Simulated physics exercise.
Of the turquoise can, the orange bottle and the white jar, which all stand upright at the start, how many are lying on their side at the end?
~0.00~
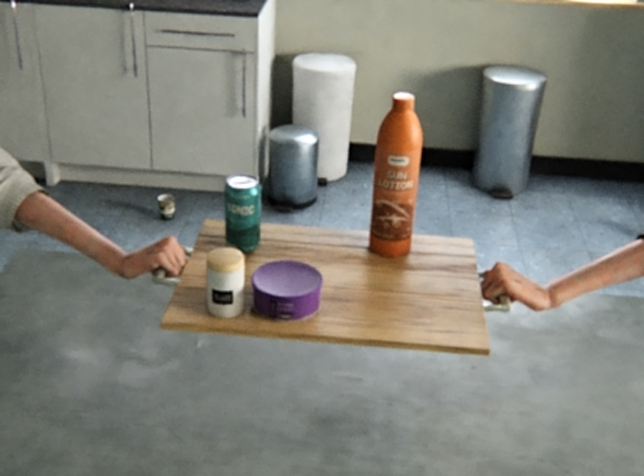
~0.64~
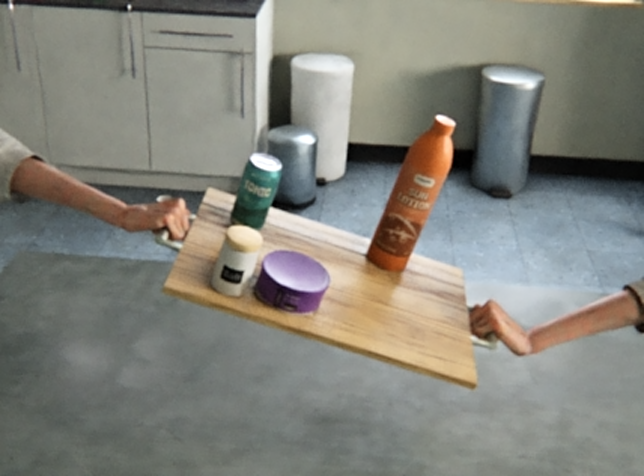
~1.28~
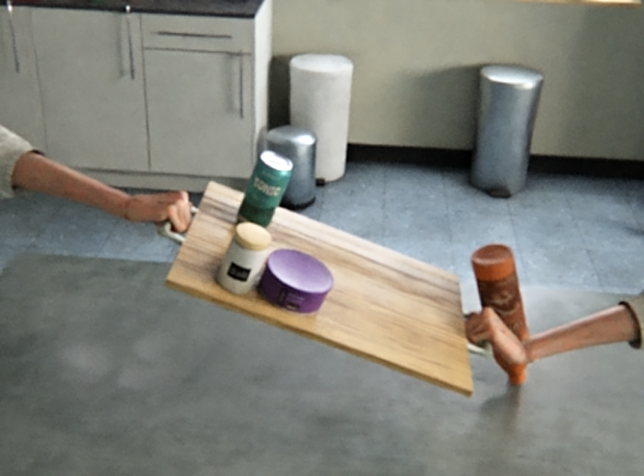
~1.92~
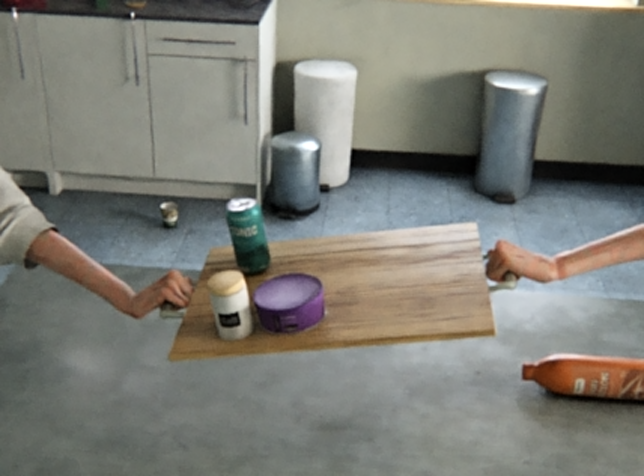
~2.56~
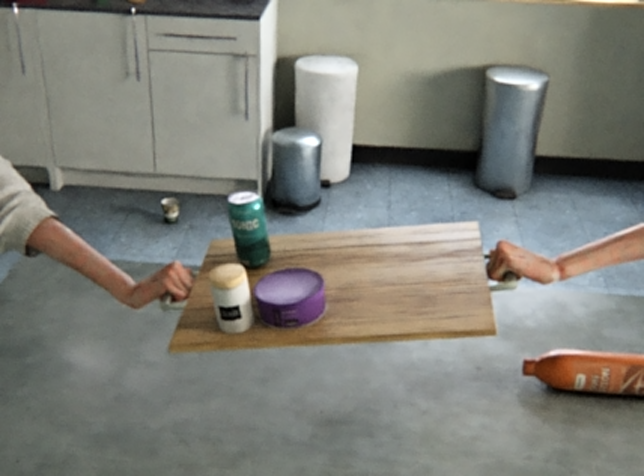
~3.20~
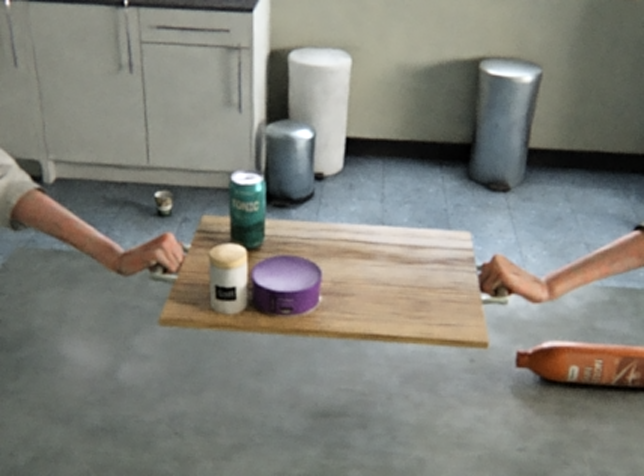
One of them is lying on its side at the end, the orange bottle, which rests on the table to the right of the tray.
